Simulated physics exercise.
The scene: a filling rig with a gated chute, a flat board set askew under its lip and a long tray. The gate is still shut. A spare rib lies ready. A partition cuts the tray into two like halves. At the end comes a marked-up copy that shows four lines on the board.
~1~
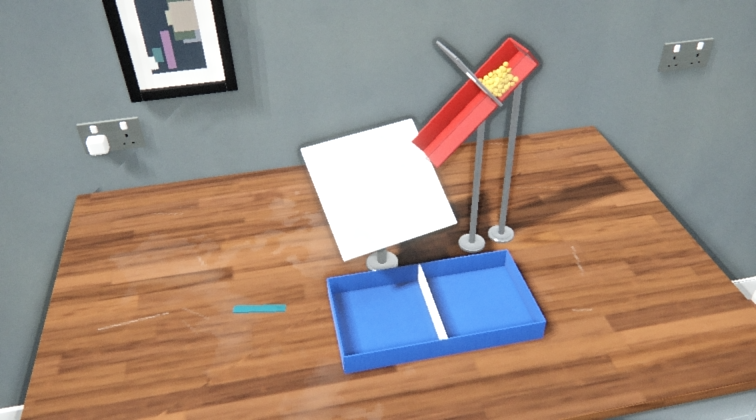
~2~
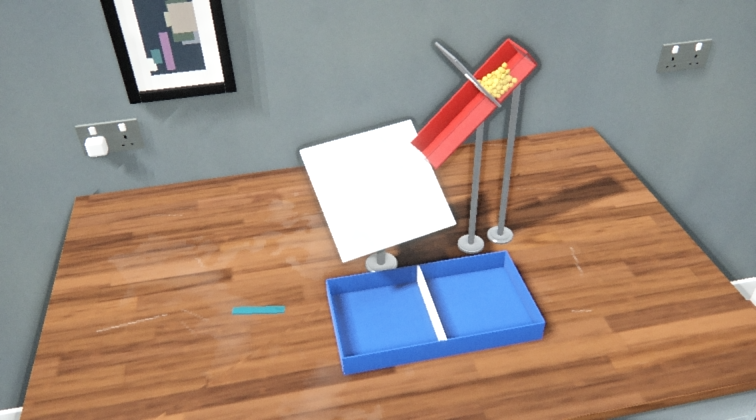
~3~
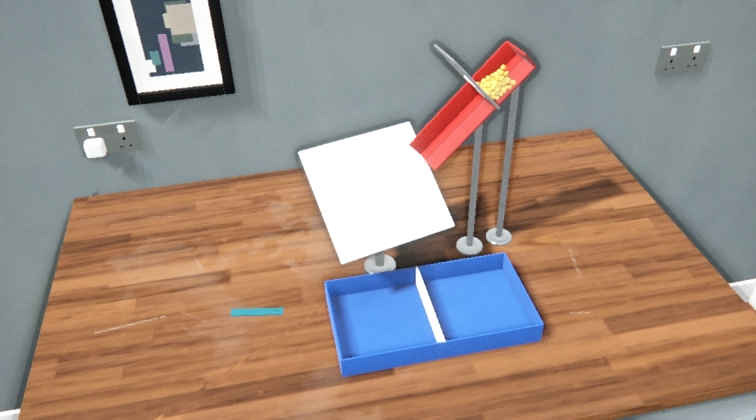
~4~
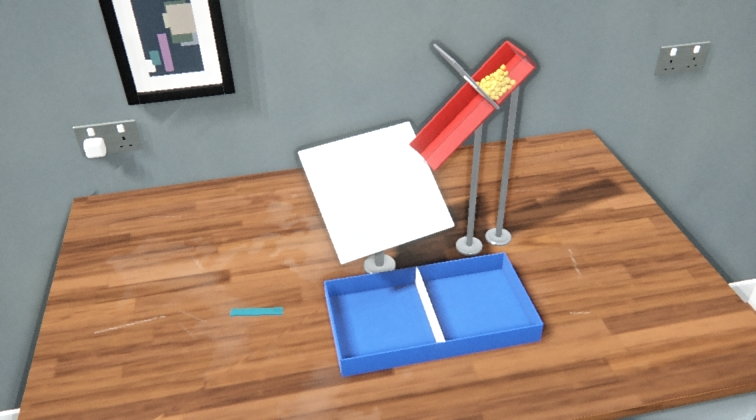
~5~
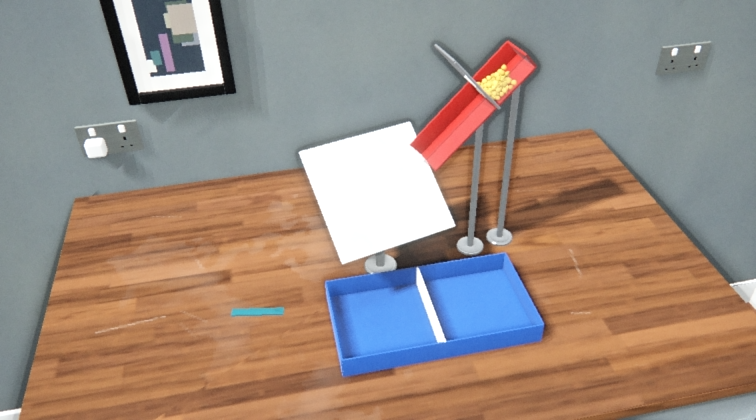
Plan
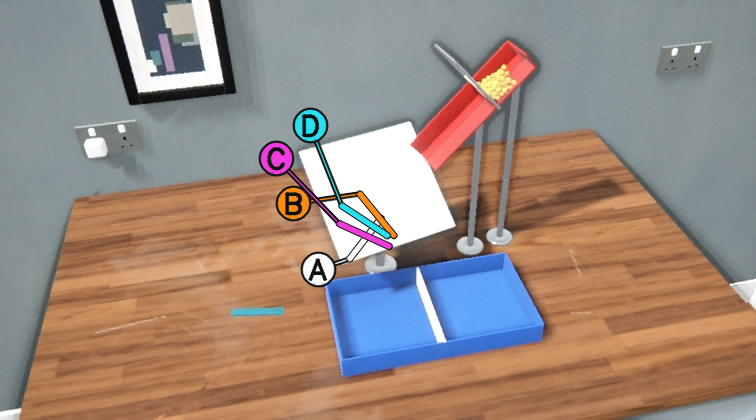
Nothing moves on the wooden tabletop, seen from above against a grey wall with sockets and a framed print, apart from a very slight shift of the camera. Yellow balls sit behind a dark bar across a sloping red chute on grey stands at upper right. Below its lip are a tilted white board and a blue tray halved by a white divider, with a teal strip to the left.
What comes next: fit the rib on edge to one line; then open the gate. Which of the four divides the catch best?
Take B.
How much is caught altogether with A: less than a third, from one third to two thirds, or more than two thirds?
More than two thirds.
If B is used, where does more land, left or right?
More lands on the left.
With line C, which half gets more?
More lands on the left.
On the marked copy, line A from (381, 218) to (349, 258); line B from (359, 193) to (393, 235); line C from (339, 223) to (389, 246); line D from (341, 205) to (387, 235).
For line A, of what is caught, almost all in the left half, just a few in the right.
For line B, of what is caught, roughly two thirds in the left half, roughly a third in the right.
For line C, of what is caught, the larger part in the left half, about a tenth in the right.
For line D, of what is caught, almost all in the left half, about a tenth in the right.
